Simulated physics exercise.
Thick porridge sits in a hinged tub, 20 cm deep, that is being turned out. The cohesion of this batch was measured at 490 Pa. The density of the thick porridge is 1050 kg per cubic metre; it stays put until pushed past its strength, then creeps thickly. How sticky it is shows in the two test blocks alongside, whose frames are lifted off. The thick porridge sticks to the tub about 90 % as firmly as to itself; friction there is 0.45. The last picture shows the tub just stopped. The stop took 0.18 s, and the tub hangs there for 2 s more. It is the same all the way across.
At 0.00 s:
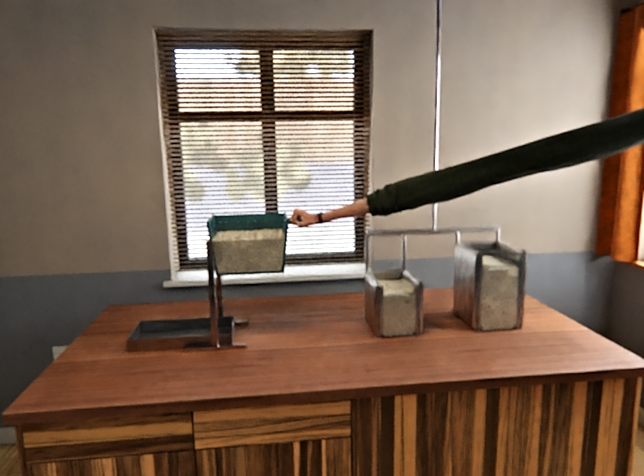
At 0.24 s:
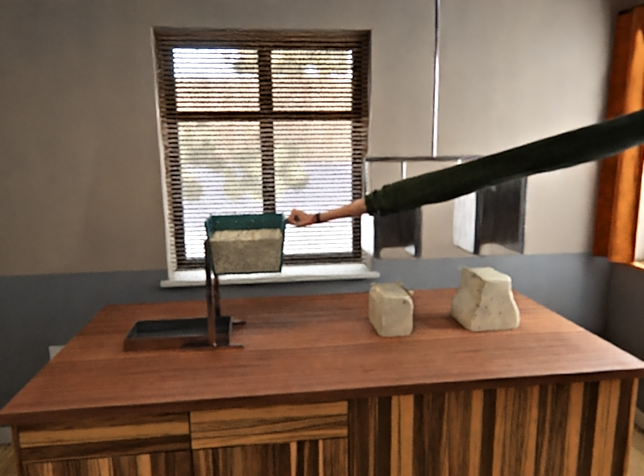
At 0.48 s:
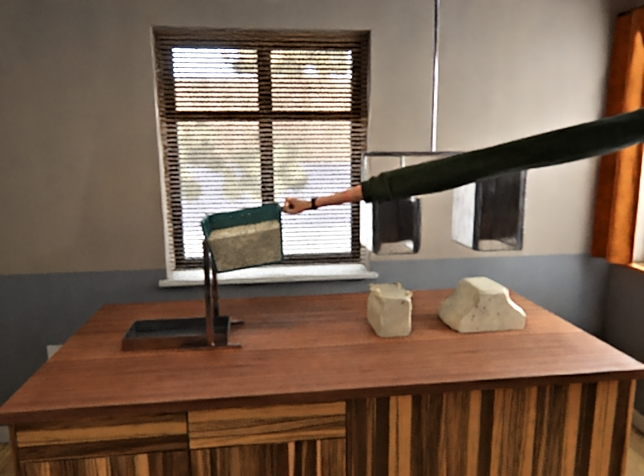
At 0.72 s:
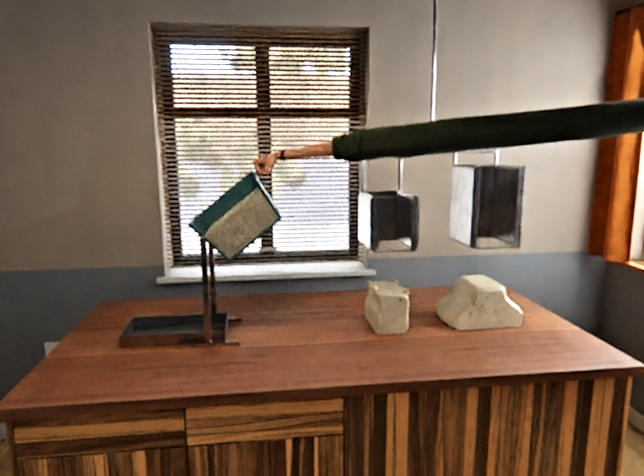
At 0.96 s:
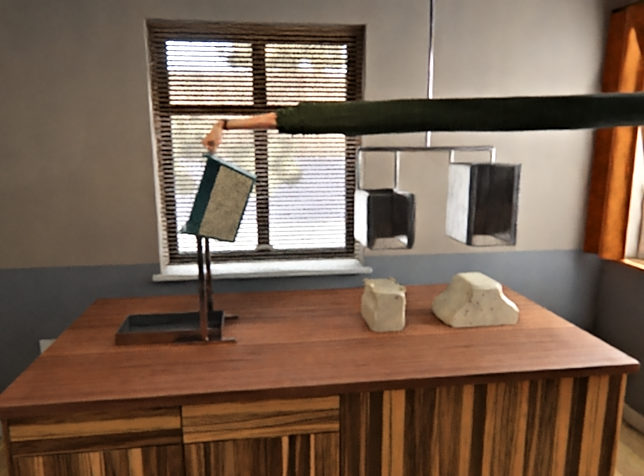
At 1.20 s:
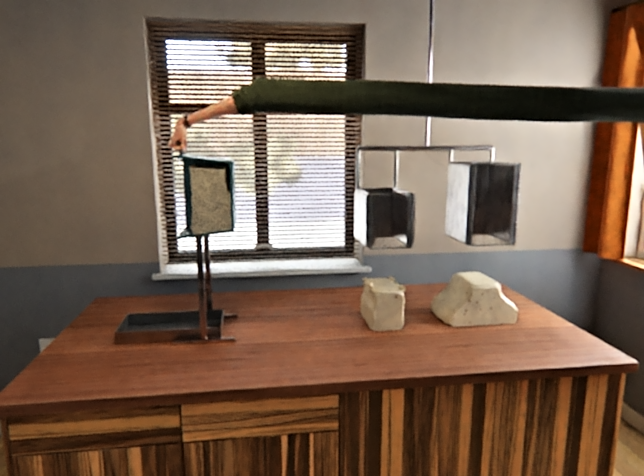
A metal frame lifts off two pale blocks on a wooden table, and the right block slumps lower and wider while the left barely changes. A dark-sleeved arm reaching in from the right then turns a hinged teal tub of thick porridge counterclockwise until it stands on its side, the porridge still inside.
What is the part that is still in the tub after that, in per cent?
Expect roughly 51 %.
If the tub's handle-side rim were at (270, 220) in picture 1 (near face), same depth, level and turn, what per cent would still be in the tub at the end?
Then about 100 %.
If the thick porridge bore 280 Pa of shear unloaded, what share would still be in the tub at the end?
It would be near 40 %.
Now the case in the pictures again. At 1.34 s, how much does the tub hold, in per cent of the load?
Near 100 %.
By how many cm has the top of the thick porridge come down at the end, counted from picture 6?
Roughly 14 cm.
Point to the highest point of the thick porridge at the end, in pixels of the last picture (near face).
At about (210, 206).
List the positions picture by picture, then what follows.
The first frame shows handle-side rim at (286, 220), tilt 0 degrees; top of the thick porridge at (240, 239); blocks stand 18 cm, 28 cm (left to right).
The second frame shows handle-side rim at (284, 220), tilt 0 degrees; top of the thick porridge at (238, 239); blocks stand 17 cm, 23 cm (left to right).
The third frame shows handle-side rim at (279, 209), tilt 8 degrees; top of the thick porridge at (276, 228); blocks stand 17 cm, 18 cm (left to right).
The fourth frame shows handle-side rim at (250, 174), tilt 39 degrees; top of the thick porridge at (258, 192); blocks stand 17 cm, 18 cm (left to right).
The fifth frame shows handle-side rim at (203, 156), tilt 70 degrees; top of the thick porridge at (220, 167); blocks stand 17 cm, 18 cm (left to right).
The sixth frame shows handle-side rim at (174, 158), tilt 90 degrees; top of the thick porridge at (194, 168); blocks stand 17 cm, 18 cm (left to right).
After 1.34 s, the tub is at 90 degrees and holds 100 %.
After 1.51 s, the tub is at 90 degrees and holds 74 %.
After 1.68 s, the tub is at 90 degrees and holds 53 %.
After 1.85 s, the tub is at 90 degrees and holds 51 %.
After 3.20 s, at the end, the tub is at 90 degrees and holds 51 %.
